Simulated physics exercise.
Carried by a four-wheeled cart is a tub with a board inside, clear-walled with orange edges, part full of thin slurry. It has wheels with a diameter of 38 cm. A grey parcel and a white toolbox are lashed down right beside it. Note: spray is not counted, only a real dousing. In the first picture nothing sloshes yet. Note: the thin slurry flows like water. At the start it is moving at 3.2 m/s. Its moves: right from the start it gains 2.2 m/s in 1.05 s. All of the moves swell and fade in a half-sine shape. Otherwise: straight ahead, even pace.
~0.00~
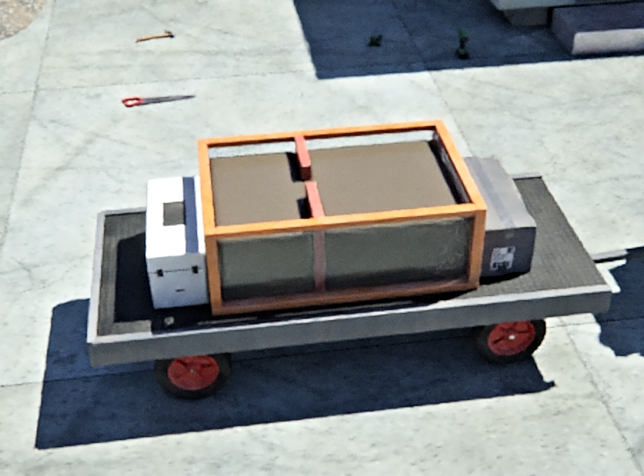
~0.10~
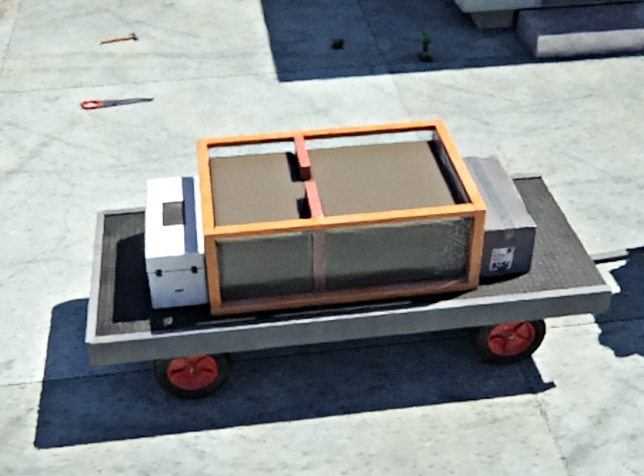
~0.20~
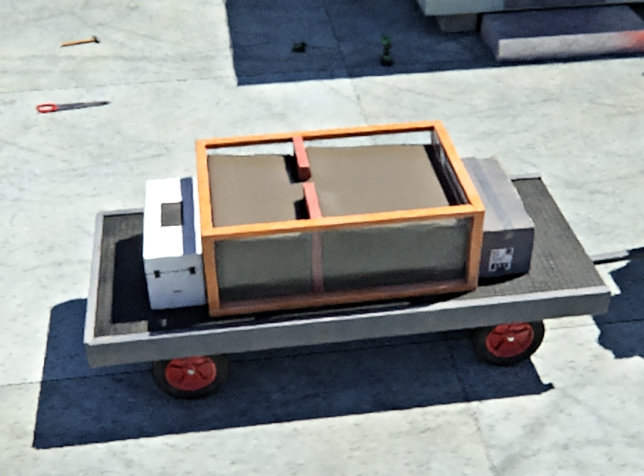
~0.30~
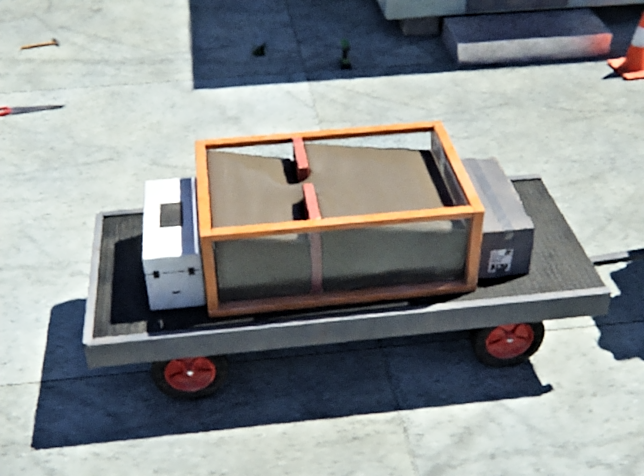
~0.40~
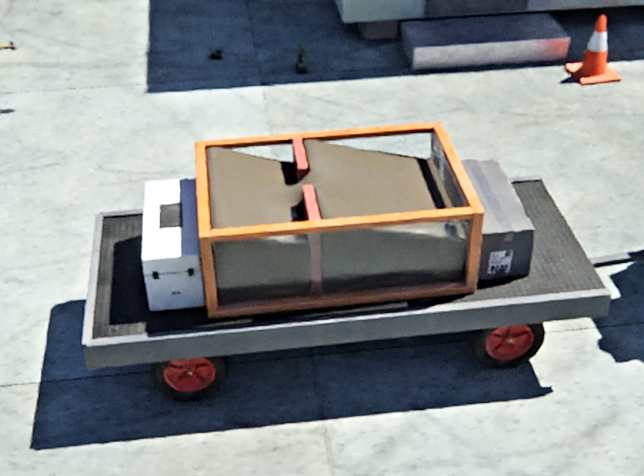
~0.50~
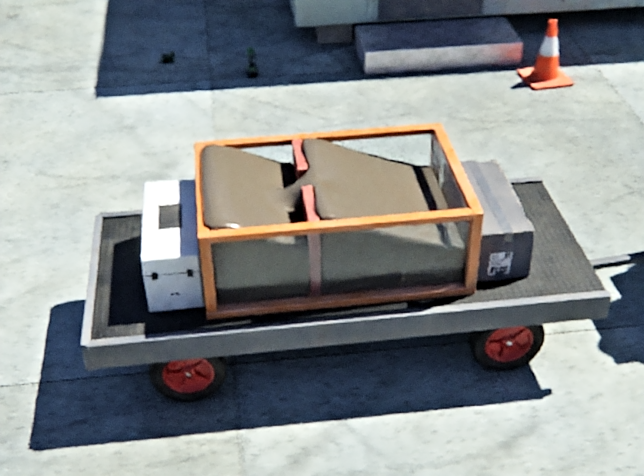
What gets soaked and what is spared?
As for the grey parcel, it avoids the liquid, and the white toolbox catches the liquid.
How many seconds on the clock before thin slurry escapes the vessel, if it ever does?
Roughly 0.8 seconds.
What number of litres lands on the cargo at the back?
9 L.
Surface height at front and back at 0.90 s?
Front: 18 cm; back: 48 cm.
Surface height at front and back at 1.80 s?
Front level 30 cm, back level 36 cm.
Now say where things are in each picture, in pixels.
In the first picture, level at the front (424, 146); level at the back (223, 163); still flat; board top at (319, 218) and (306, 167); the front is on the right, levels are read along the far wall; the grey parcel stands at the front; the white toolbox stands at the back; a wheel hub at (194, 376).
In the second picture, level at the front (423, 146); level at the back (223, 163); still flat.
In the third picture, level at the front (422, 148); level at the back (222, 163); still flat.
In the fourth picture, level at the front (422, 157); level at the back (221, 158); rising 5° towards the back.
In the fifth picture, level at the front (422, 162); level at the back (220, 152); rising 9° towards the back.
In the sixth picture, level at the front (421, 172); level at the back (219, 152); rising 12° towards the back; a wheel hub at (189, 379).
By 0.90 s front 18 cm, middle 36 cm, back 48 cm above the floor; the loss stands at 1 per cent, over the back.
By 1.30 s front 39 cm, middle 24 cm, back 42 cm above the floor; the loss stands at 4 per cent, over the back.
By 1.80 s front 29 cm, middle 35 cm, back 37 cm above the floor; the loss stands at 4 per cent, over the back.
By 4.03 s the loss stands at 4 per cent, over the back; the grey parcel has caught nothing and the white toolbox 9 litres.
